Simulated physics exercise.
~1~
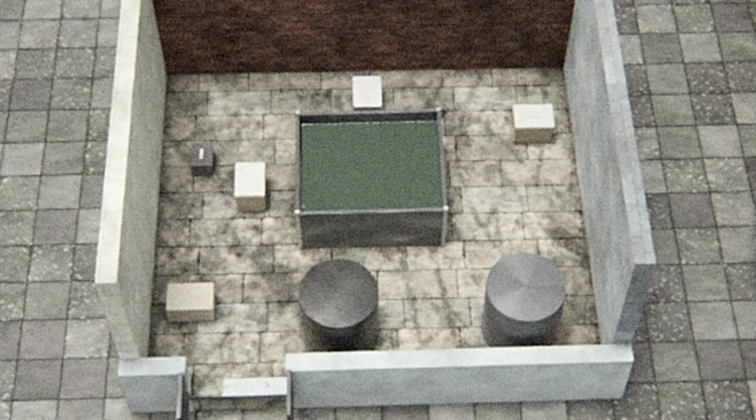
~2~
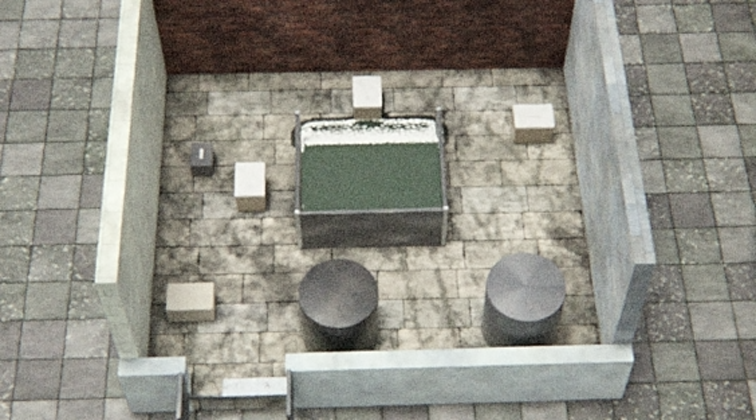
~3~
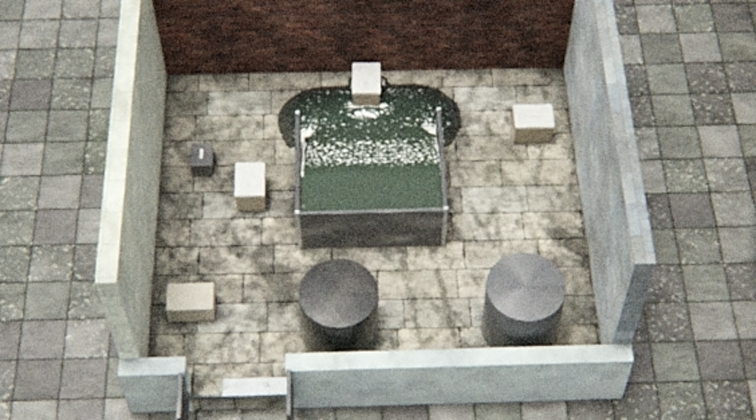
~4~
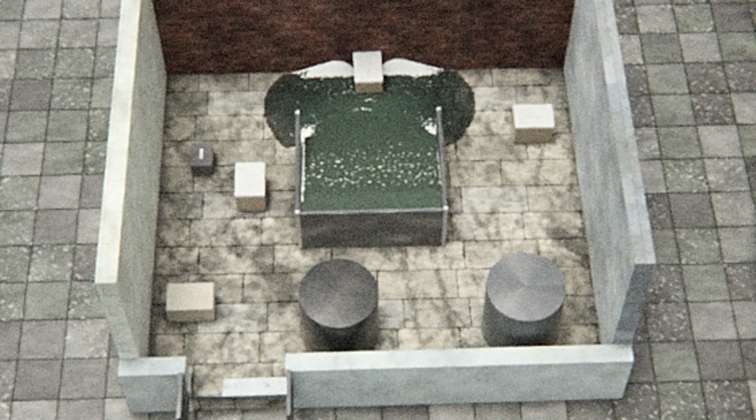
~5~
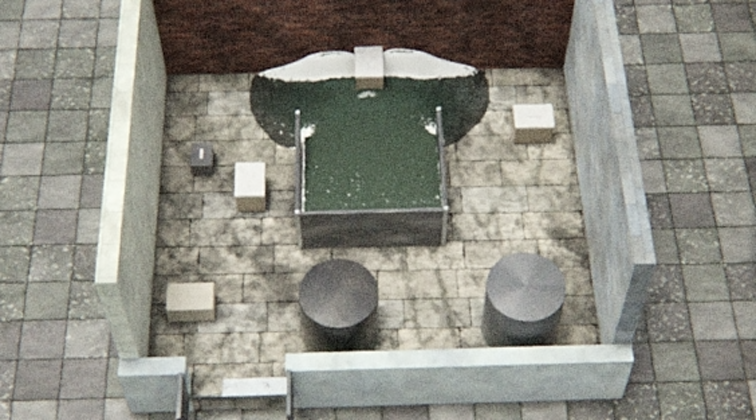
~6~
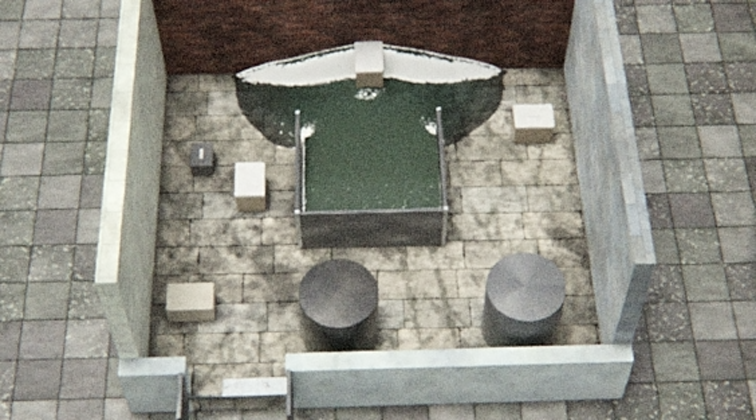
A tank's back side bursts open and green water spreads toward the brick wall, shifting a box.
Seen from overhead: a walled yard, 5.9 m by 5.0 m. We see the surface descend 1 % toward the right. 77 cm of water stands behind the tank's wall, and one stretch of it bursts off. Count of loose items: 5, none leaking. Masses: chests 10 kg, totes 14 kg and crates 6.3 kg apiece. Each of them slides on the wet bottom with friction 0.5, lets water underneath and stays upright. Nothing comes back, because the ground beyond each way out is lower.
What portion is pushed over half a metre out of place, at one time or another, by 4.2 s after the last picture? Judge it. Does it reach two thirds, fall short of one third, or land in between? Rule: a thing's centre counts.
The proportion hits two thirds or exceeds it.
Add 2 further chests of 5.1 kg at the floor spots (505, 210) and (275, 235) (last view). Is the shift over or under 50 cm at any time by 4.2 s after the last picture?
Result in order: Exceeded; not exceeded.
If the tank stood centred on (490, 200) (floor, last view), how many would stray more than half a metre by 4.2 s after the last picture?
The count would be 5.
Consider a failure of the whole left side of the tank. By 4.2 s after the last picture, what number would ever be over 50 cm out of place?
Then 5.
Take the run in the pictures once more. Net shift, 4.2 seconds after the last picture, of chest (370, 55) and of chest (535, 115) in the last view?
Object 1: 80 cm. Object 2: 350 cm.
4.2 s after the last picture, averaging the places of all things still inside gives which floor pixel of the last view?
Centred roughly on (340, 222).
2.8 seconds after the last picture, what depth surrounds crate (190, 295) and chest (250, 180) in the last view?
Depth approx. 5 cm / 3 cm.
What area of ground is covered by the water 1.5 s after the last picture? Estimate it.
The covered patch comes to about 14 m2.
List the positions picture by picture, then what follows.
The first picture shows a chest at (367, 91), on the bottom; a chest at (534, 116) rests on the ground; 2.9 m2 under water; 0 of 5 have shifted.
The second picture shows a chest at (367, 91) rests on the ground; a chest at (534, 116) rests on the ground; water covers 4.1 m2; 0 of 5 have shifted.
The third picture shows a chest at (366, 78) rests on the ground, 23 cm from its start; a chest at (534, 116), on the bottom; water covers 5.5 m2; 1 of 5 have shifted.
The fourth picture shows a chest at (368, 67), on the bottom, 42 cm from its start; a chest at (534, 116), on the bottom; water covers 6.8 m2; 1 of 5 have shifted.
The fifth picture shows a chest at (369, 61), afloat, 43 cm from its start; a chest at (534, 116) rests on the ground; water covers 7.4 m2; 1 of 5 have shifted.
The sixth picture shows a chest at (369, 56), afloat, 42 cm from its start; a chest at (534, 116), on the bottom; water covers 7.8 m2; 1 of 5 have shifted.
Then, 0.4 s after the last picture 0 of 5 are over 50 cm from their spots; 1 afloat.
Then, 1.5 s after the last picture 1 of 5 are over 50 cm from their spots; 1 afloat.
Then, 2.8 s after the last picture 3 of 5 are over 50 cm from their spots; 2 afloat.
Then, 4.2 s after the last picture 4 of 5 are over 50 cm from their spots, and 4 have been at some point; 3 afloat.
